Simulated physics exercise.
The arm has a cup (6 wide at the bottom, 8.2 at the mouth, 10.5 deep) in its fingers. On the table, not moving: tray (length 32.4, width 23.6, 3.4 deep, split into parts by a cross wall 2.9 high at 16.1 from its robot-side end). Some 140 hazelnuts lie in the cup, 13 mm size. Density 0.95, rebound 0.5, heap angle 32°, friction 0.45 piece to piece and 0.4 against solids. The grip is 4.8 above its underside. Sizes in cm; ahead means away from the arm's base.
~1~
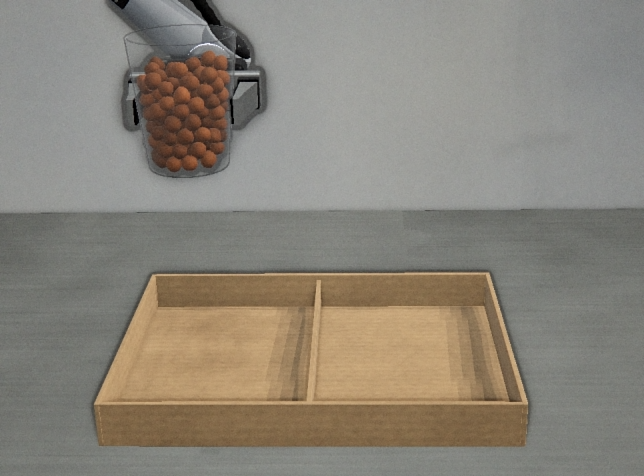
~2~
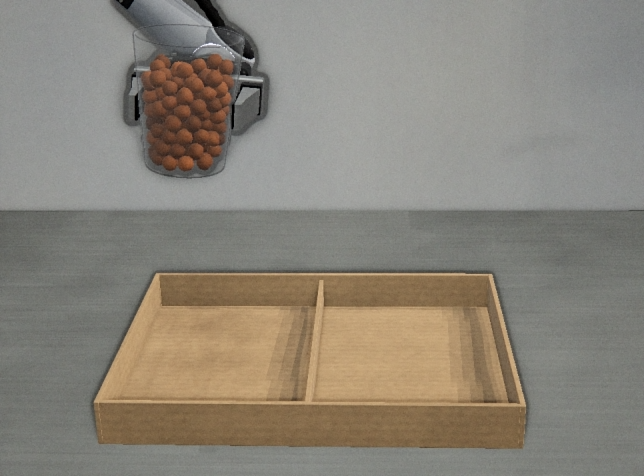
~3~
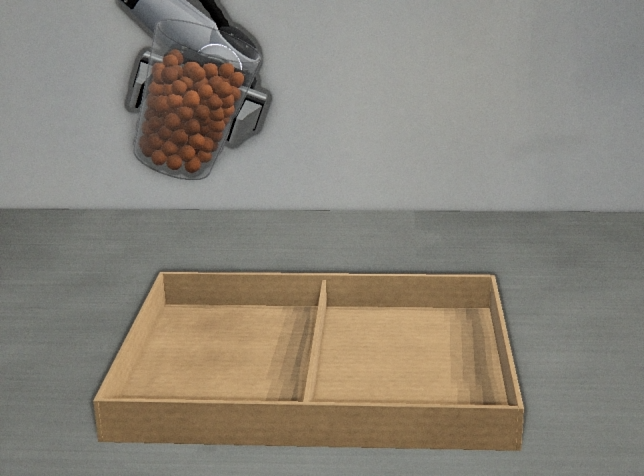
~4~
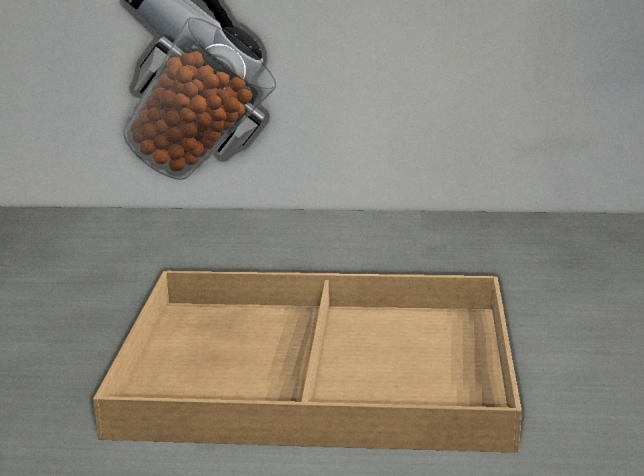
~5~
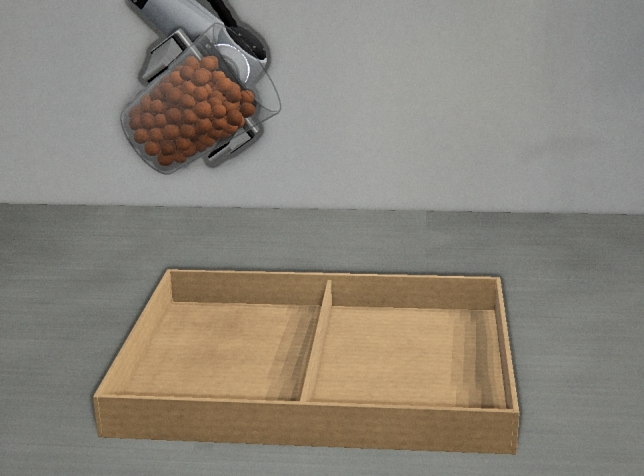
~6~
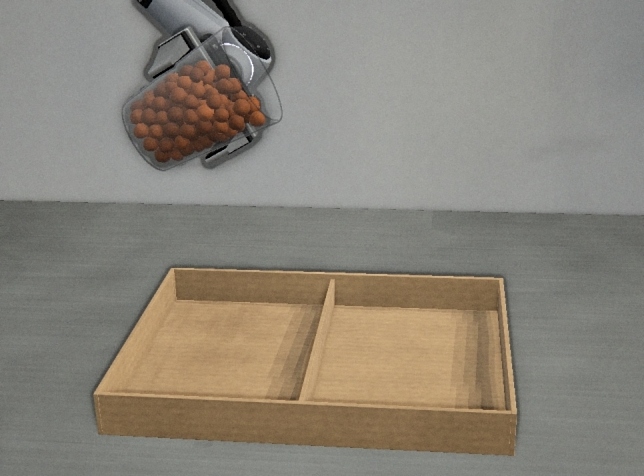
A robotic gripper holding a clear cup full of round brown nuts above a divided wooden tray starts nearly upright, then steadily tilts the cup well over toward the right, with the nuts still inside.
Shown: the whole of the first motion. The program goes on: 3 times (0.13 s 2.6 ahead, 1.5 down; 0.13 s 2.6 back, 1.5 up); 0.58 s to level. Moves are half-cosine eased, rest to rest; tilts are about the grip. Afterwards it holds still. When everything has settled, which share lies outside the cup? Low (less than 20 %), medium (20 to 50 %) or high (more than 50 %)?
Share outside the cup: Low (less than 20 %).
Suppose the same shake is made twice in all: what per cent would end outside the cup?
It would be near 0 per cent.
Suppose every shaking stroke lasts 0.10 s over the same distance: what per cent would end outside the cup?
It would be near 5 per cent.
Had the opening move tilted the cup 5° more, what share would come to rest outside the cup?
Then about 5 per cent.
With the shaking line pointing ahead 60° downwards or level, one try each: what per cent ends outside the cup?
About 0 and 10 per cent.
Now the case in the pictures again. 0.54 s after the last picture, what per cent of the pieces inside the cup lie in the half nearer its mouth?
Some 45 per cent.
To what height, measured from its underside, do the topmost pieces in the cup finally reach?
About 10.5 cm.
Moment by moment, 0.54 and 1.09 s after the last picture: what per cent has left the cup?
About 0, 0.
Then, 0.54 s after the last picture, tilted 60° forward, highest piece 26 above the table; 133 in the cup, 1 in the far-side part, 1 in flight or on a rim.
Then, 1.09 s after the last picture, tilted 27° forward, highest piece 28 above the table; 133 in the cup, 2 in the far-side part.
Then, 1.56 s after the last picture, level, highest piece 29 above the table; 133 in the cup, 2 in the far-side part.
Then, 2.61 s after the last picture, level, highest piece 29 above the table; 133 in the cup, 2 in the far-side part.
Final count, 133 in the cup, 2 in the far-side part. That is 1 % outside the cup.
